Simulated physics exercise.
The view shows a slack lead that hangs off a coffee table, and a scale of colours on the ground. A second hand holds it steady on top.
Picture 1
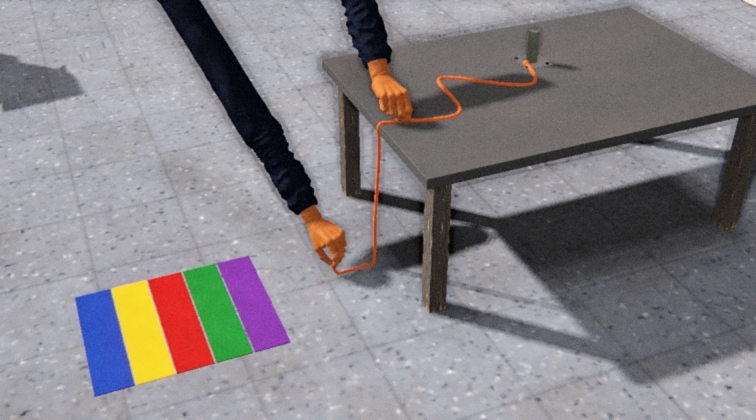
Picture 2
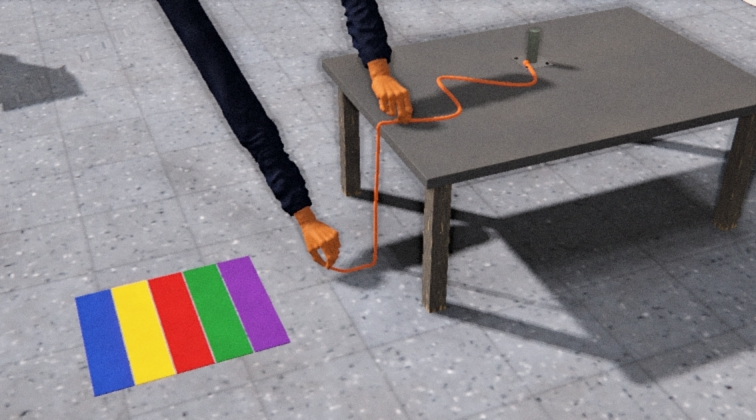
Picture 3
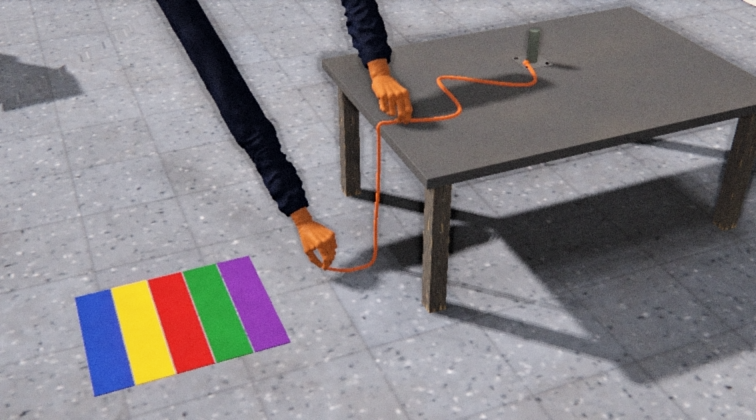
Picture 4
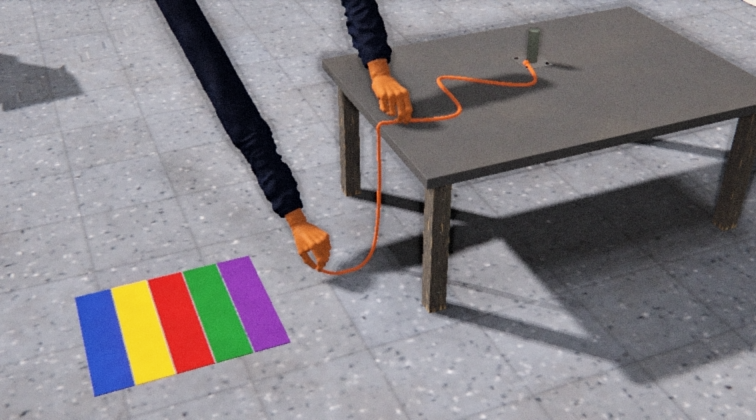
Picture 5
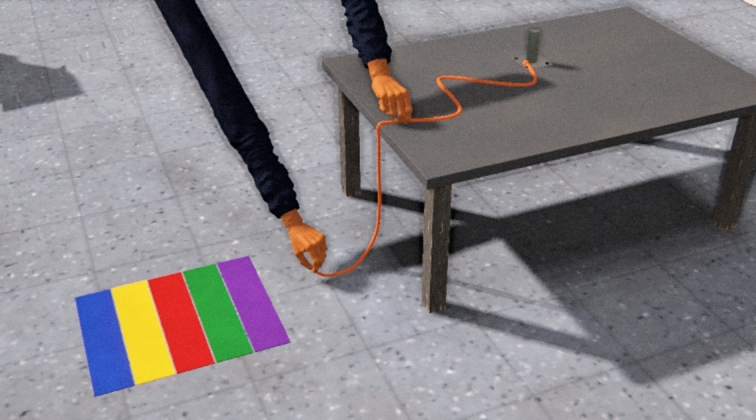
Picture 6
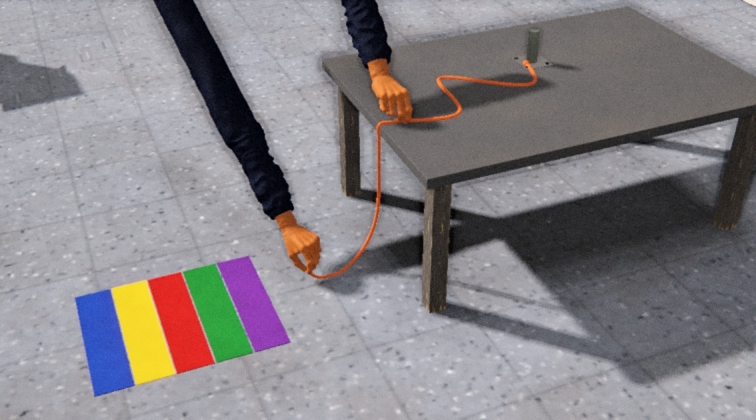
On a speckled tiled floor beside a dark low table, one hand holds an orange cord at the table's edge while another slowly draws its hanging end a short way left, nearer a mat of coloured stripes.
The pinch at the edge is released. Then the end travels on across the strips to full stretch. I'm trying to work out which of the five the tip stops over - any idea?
I would say the blue one.
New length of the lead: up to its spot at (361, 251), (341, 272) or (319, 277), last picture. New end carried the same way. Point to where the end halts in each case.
Going through them in turn gives (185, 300), (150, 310) and finally (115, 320).
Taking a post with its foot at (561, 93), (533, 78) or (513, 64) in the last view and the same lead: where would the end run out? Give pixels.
It works out at around (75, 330), (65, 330) and (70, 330) for the three tries.
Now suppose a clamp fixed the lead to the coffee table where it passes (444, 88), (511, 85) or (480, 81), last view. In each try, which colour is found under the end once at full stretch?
The end stops at red, then yellow, then yellow.
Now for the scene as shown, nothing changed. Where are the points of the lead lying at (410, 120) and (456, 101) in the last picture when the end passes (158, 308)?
First point (346, 180), second point (382, 114).
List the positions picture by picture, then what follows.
In the first frame, end (333, 264); purple (265, 330); green (228, 340); red (190, 350); yellow (150, 361); blue (110, 372).
In the second frame, end (326, 266); lead through (535, 79) (466, 79) (456, 101) (405, 121) (377, 179) (375, 247).
In the third frame, end (323, 267).
In the fourth frame, end (317, 268); lead through (535, 79) (466, 79) (456, 101) (405, 121) (380, 178) (374, 247).
In the fifth frame, end (313, 269).
In the sixth frame, end (307, 270); lead through (535, 79) (466, 79) (456, 101) (405, 121) (379, 178) (364, 247).
Soon after, end near (158, 308); over red.
After that, end near (117, 318); over blue.
At the stop, end near (94, 324); over blue. Over blue.
